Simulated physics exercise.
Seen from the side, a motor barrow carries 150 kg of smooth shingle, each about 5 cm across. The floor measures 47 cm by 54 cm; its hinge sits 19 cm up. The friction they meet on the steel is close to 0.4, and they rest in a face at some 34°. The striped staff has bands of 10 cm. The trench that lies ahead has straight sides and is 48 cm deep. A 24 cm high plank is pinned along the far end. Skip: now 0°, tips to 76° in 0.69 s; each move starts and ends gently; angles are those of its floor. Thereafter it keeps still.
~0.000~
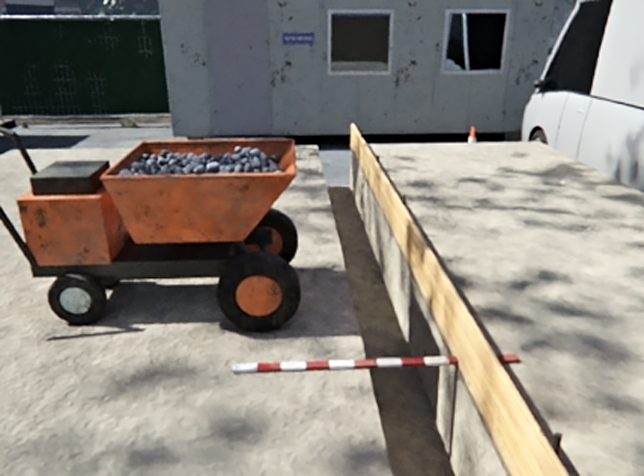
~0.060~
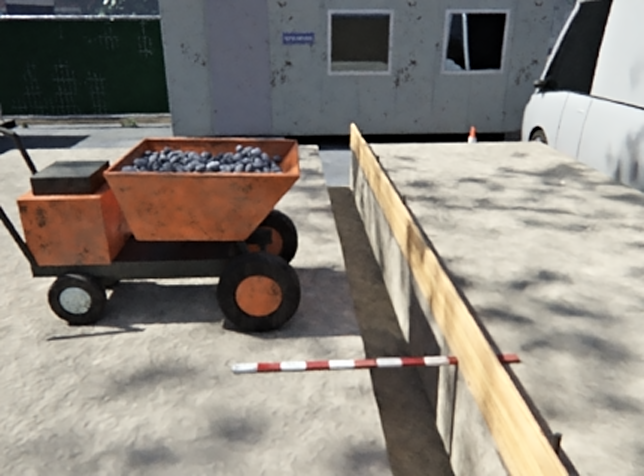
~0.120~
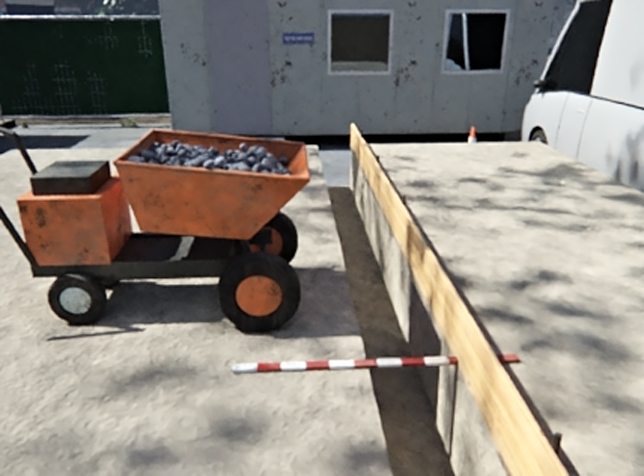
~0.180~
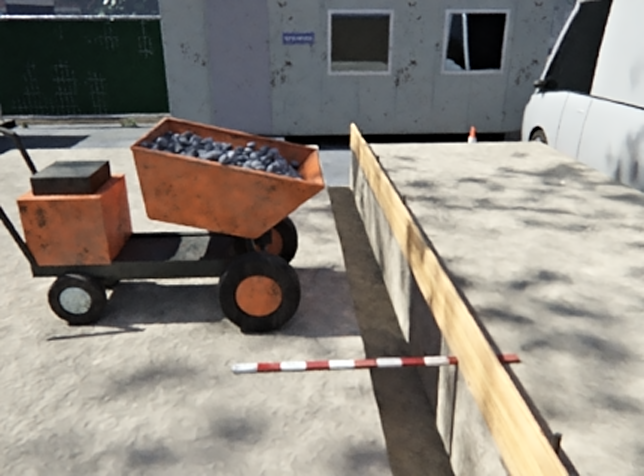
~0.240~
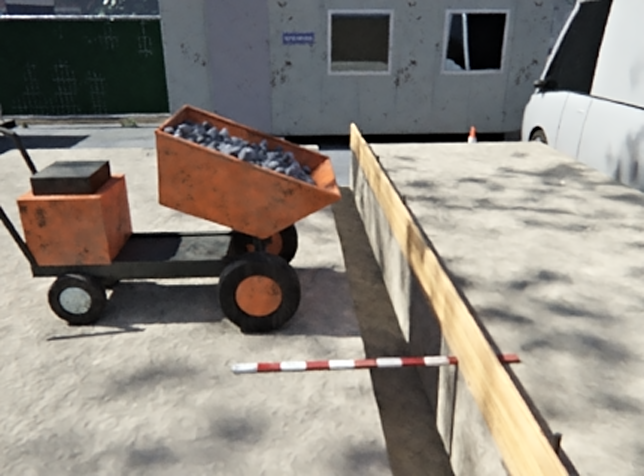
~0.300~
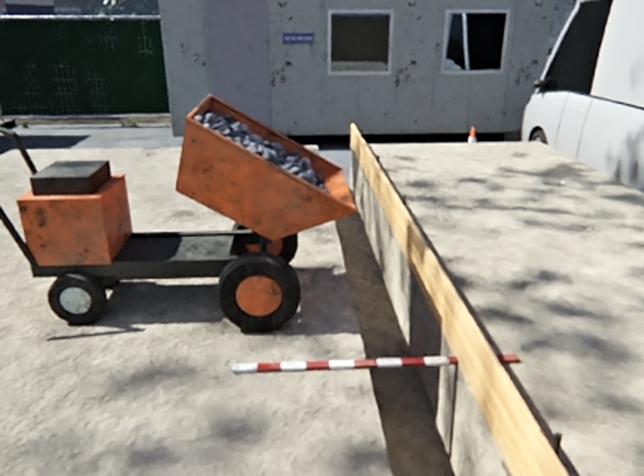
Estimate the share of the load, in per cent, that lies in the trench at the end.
I would say 94 per cent of the load lies in the trench at the end.
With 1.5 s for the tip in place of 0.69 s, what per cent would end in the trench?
In that case some 100 per cent.
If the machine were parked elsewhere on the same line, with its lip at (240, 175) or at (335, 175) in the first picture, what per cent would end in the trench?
Close to 100 percent in the first case, 10 percent in the second.
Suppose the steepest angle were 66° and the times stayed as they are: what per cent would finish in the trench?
With that change, near 85 per cent.
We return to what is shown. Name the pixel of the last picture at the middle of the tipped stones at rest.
The tipped stones centre close to (391, 357).
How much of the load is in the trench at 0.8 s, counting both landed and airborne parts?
45 per cent or so by then.
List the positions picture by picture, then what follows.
In the first frame, the skip is at 0°, its lip at (295, 175); the top of the load is at (197, 160).
In the second frame, lip at (299, 176), floor tilted 2°, highest stones at (193, 159); the stones move at 0.4 m/s on average.
In the third frame, lip at (310, 180), floor tilted 6°, highest stones at (171, 152); the stones move at 0.8 m/s on average.
In the fourth frame, the skip is at 13°, its lip at (324, 187); the top of the load is at (177, 142); the stones move at 1.1 m/s on average.
In the fifth frame, lip at (341, 197), floor tilted 21°, highest stones at (194, 131); the stones move at 1.3 m/s on average.
In the sixth frame, lip at (357, 212), floor tilted 31°, highest stones at (212, 120); the stones move at 1.5 m/s on average.
After 0.5 s the floor is at 64°; 100 % in the skip; the foremost stones are at (379, 239).
After 0.8 s the floor is at 76°; 54 % in the skip, 43 % in the trench, 3 % past the trench; the foremost stones are at (451, 254).
After 1.1 s the floor is at 76°; 6 % in the skip, 88 % in the trench, 6 % past the trench; the foremost stones are at (587, 298).
After 3.1 s the floor is at 76°; 0 % in the skip, 94 % in the trench, 6 % past the trench; the foremost stones are past the picture's edge.
